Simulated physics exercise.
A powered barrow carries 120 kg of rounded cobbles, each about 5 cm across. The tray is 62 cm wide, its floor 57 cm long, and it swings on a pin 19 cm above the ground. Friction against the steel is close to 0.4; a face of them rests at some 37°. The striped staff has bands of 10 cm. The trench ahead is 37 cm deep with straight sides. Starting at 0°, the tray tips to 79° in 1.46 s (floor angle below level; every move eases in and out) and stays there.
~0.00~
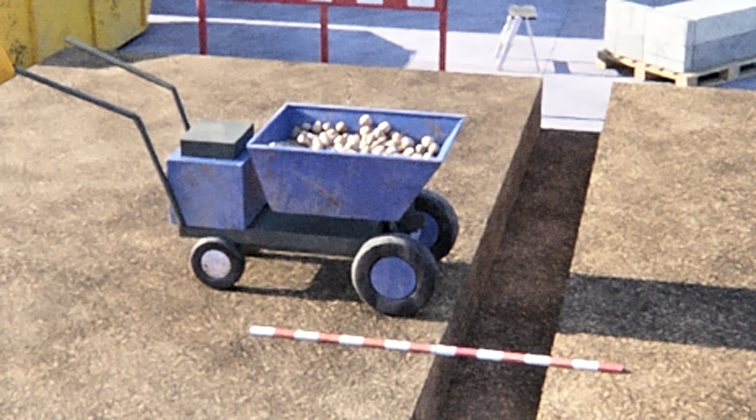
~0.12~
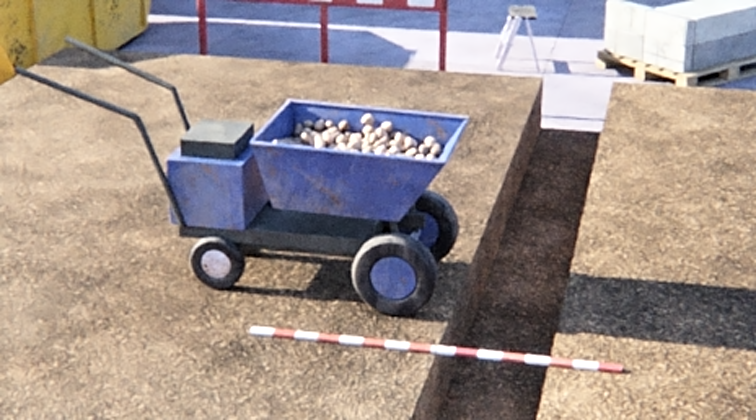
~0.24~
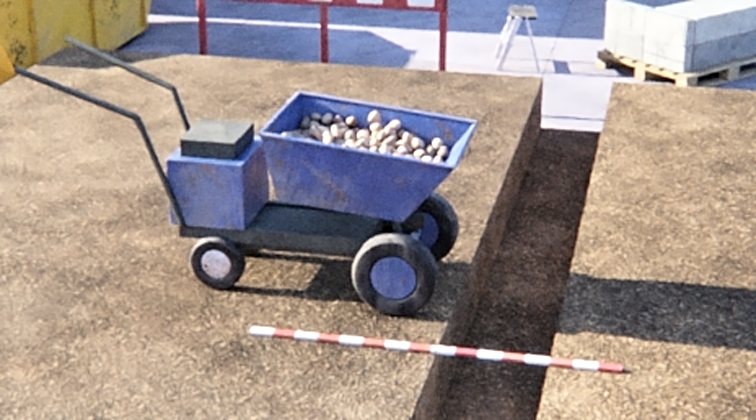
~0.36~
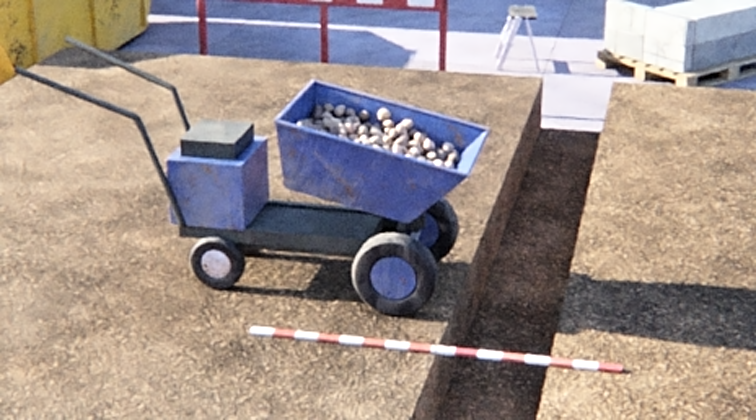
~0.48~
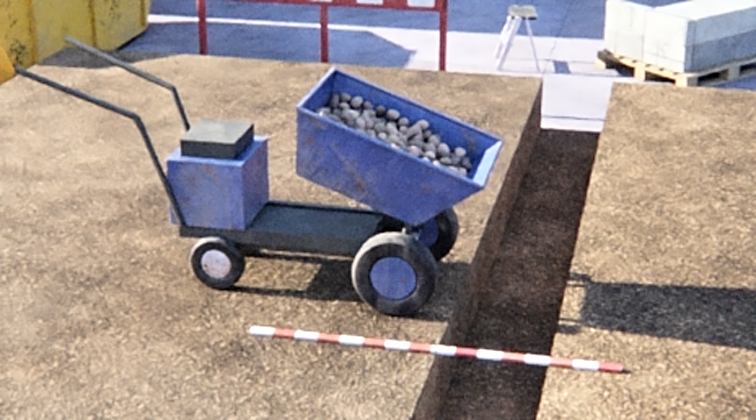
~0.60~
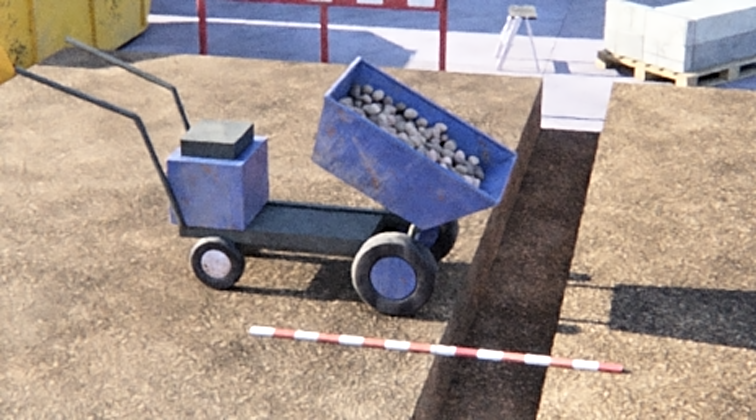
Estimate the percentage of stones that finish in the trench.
Roughly 54 per cent ends in the trench.
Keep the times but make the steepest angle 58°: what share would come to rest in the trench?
Then about 20 per cent.
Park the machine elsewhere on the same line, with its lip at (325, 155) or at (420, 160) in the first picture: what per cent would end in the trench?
Near 70 per cent from the first place, 80 from the second.
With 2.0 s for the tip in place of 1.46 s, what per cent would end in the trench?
Then about 60 per cent.
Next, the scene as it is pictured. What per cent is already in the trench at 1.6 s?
Some 20 per cent.
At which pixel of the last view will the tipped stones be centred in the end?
Around (555, 345).
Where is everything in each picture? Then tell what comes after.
Lip at (442, 162), floor tilted 0°, highest stones at (358, 137), in the first picture.
The tray is at 2°, its lip at (445, 163); the top of the load is at (352, 133); the stones move at 0.2 m/s on average, in the second picture.
Lip at (454, 168), floor tilted 6°, highest stones at (338, 126); the stones move at 0.4 m/s on average, in the third picture.
The tray is at 12°, its lip at (468, 176); the top of the load is at (338, 116); the stones move at 0.5 m/s on average, in the fourth picture.
Lip at (483, 188), floor tilted 20°, highest stones at (338, 106); the stones move at 0.6 m/s on average, in the fifth picture.
Lip at (498, 204), floor tilted 29°, highest stones at (356, 98); the stones move at 0.7 m/s on average, in the sixth picture.
After 1.1 s the floor is at 67°; 100 % in the tray; the foremost stones are at (542, 259).
After 1.6 s the floor is at 79°; 50 % in the tray, 18 % in the trench, 33 % past the trench; the foremost stones are at (691, 312).
After 1.9 s the floor is at 79°; 19 % in the tray, 33 % in the trench, 47 % past the trench; the foremost stones are past the picture's edge.
After 3.9 s the floor is at 79°; 0 % in the tray, 54 % in the trench, 46 % past the trench; the foremost stones are past the picture's edge.
